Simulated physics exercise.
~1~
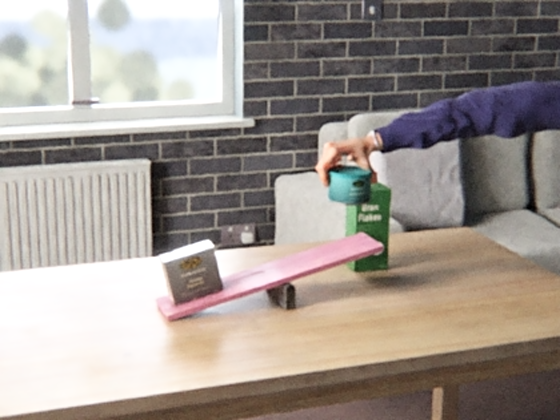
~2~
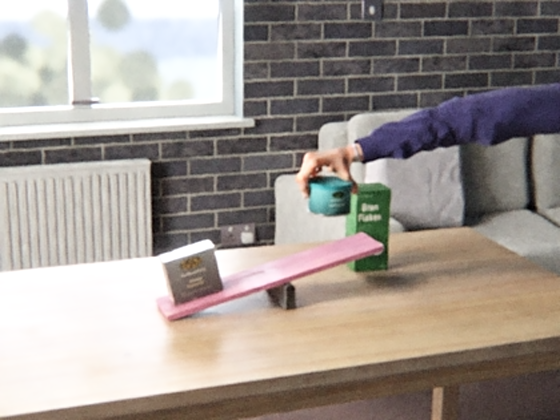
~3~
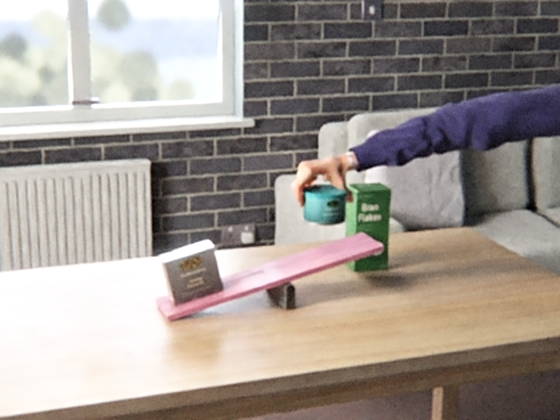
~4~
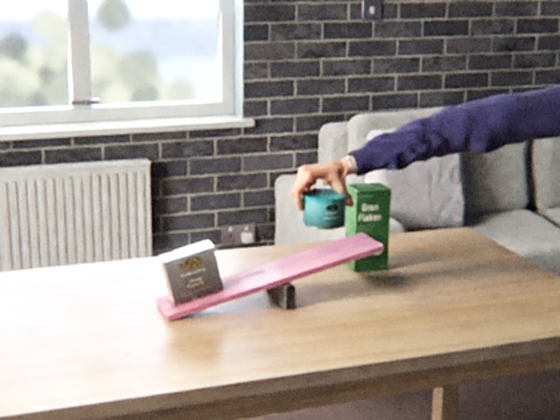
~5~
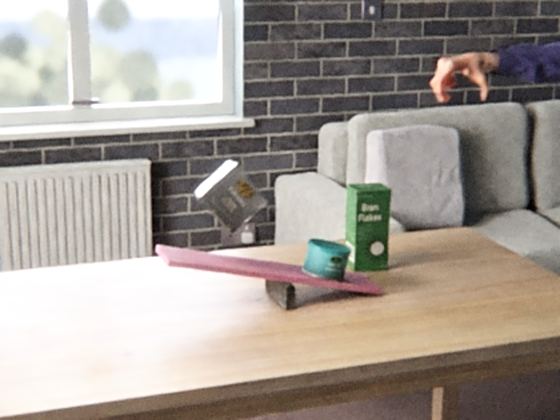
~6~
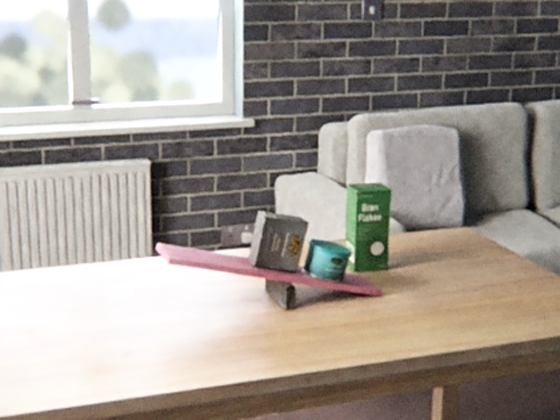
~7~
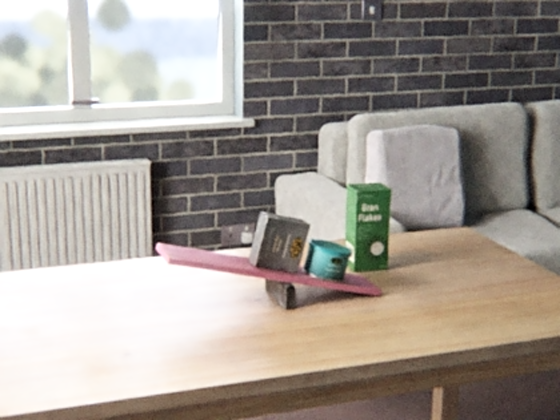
A hand dropping a turquoise tub onto a pink plank's raised end, tipping it and tossing a grey packet over beside the tub.
